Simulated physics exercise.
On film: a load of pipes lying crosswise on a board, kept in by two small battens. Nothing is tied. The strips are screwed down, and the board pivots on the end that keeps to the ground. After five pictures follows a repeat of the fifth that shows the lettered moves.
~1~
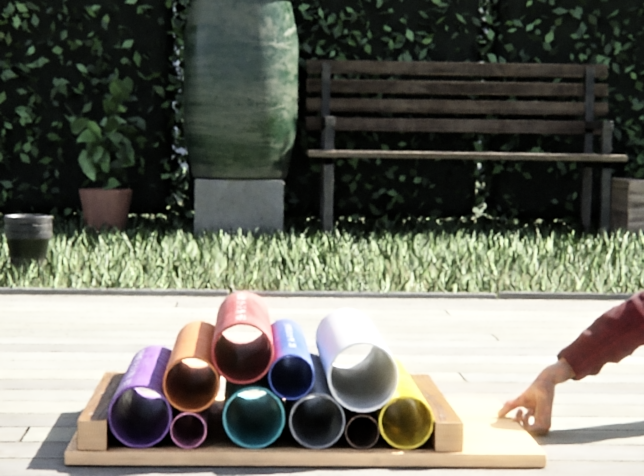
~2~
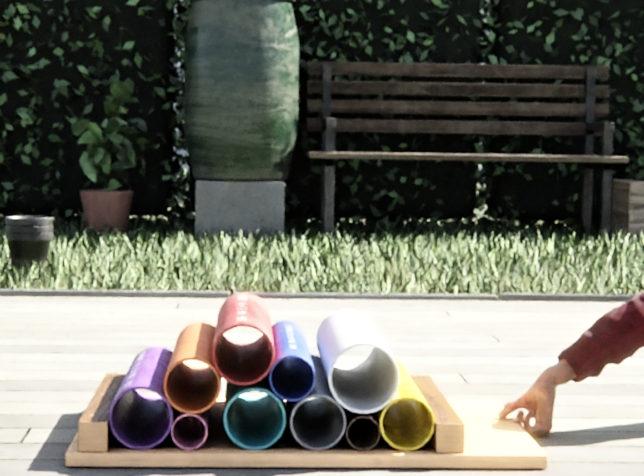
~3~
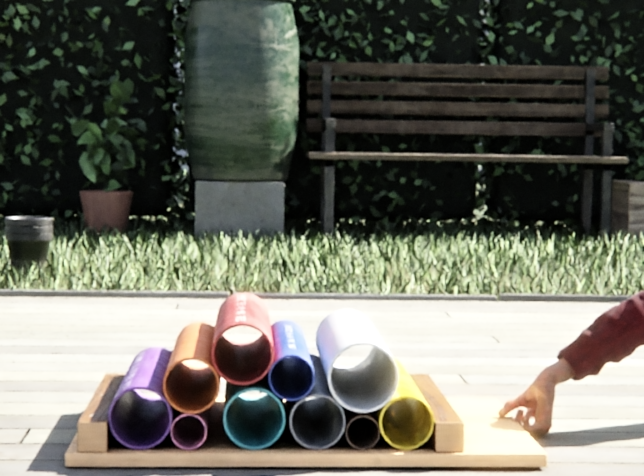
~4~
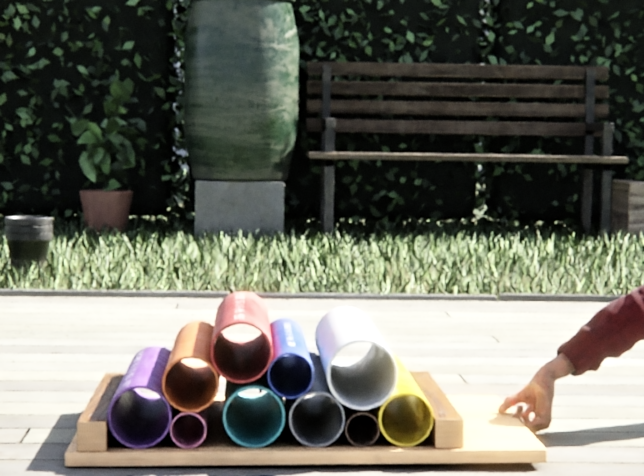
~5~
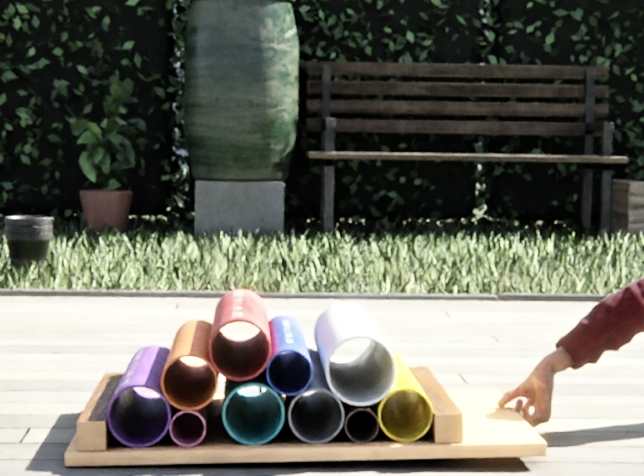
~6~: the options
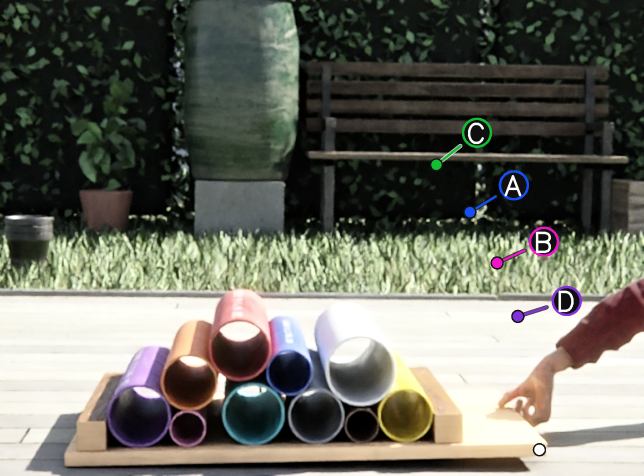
A hand slightly raises the right end of a board holding a stack of colourful pipes.
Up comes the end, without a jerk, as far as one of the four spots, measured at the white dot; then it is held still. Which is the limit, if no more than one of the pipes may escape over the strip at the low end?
It can be raised to C.
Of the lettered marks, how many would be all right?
Four of them.
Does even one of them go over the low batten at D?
No.
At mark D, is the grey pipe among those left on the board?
Yes.
On the marked copy, A at (470, 212); B at (497, 263); C at (436, 165); D at (518, 317); the white dot at (539, 450).
Following C. Soon after the start, board at 21°.
Later, board at 39°.
In the end, board at 39°, none over the low batten.
As for the rest, A none over the low batten; B none over the low batten; D none over the low batten.
